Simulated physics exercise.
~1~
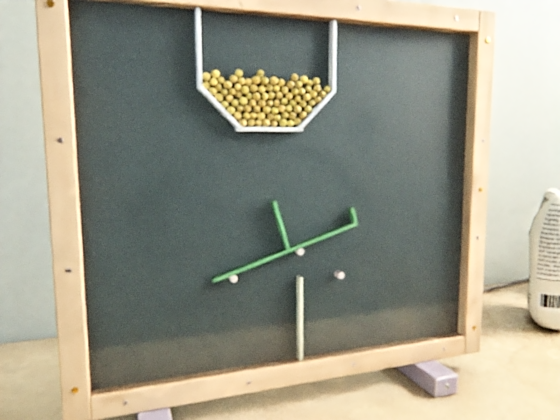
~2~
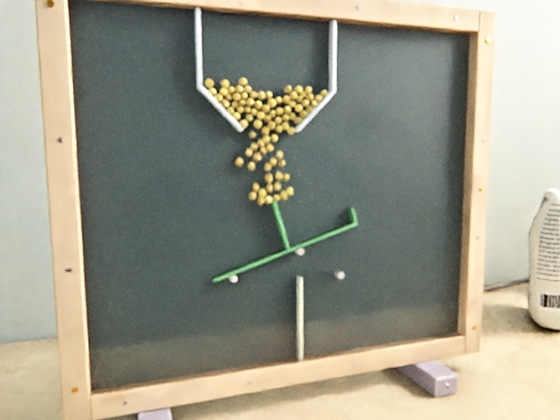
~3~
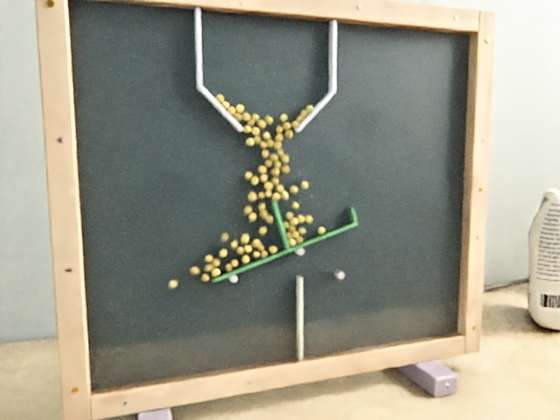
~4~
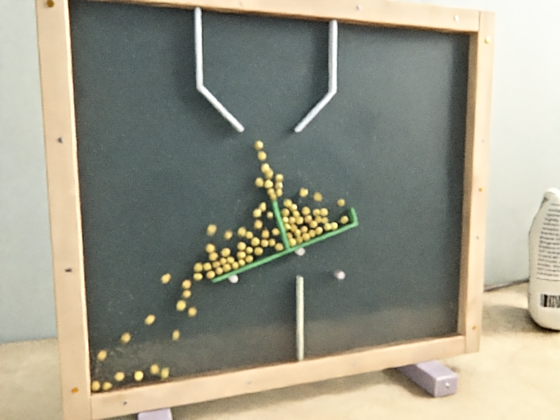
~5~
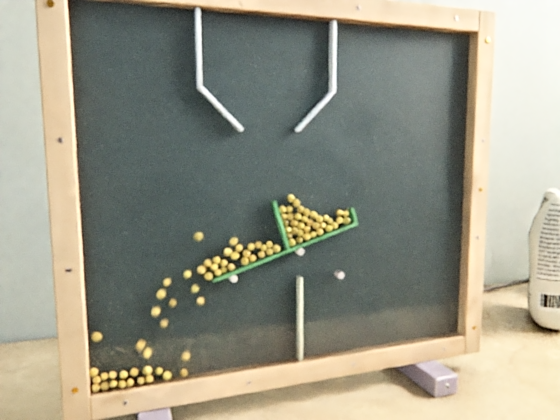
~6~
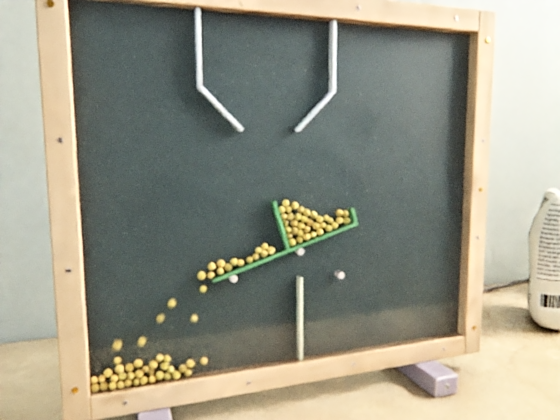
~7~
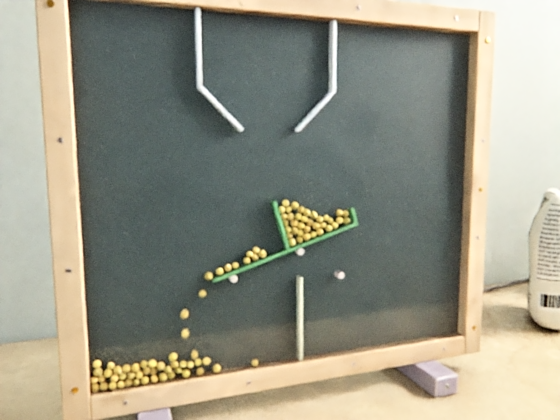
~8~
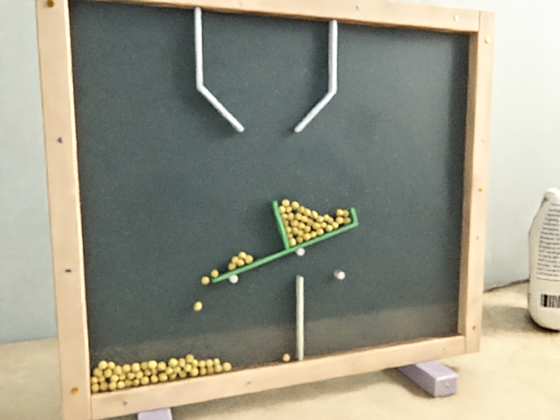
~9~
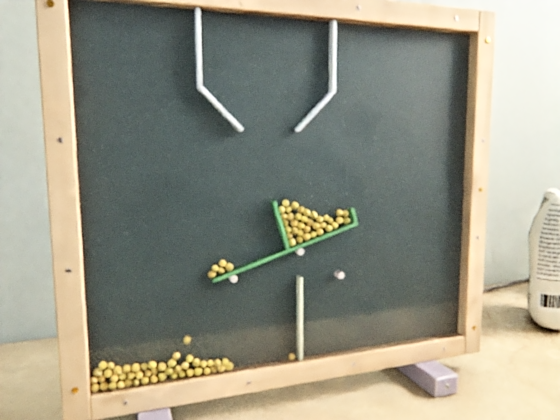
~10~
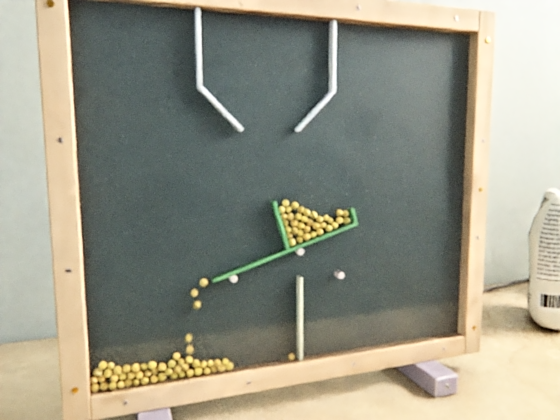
In a framed upright case, chickpeas pour onto a tilted tray, many spilling off left.
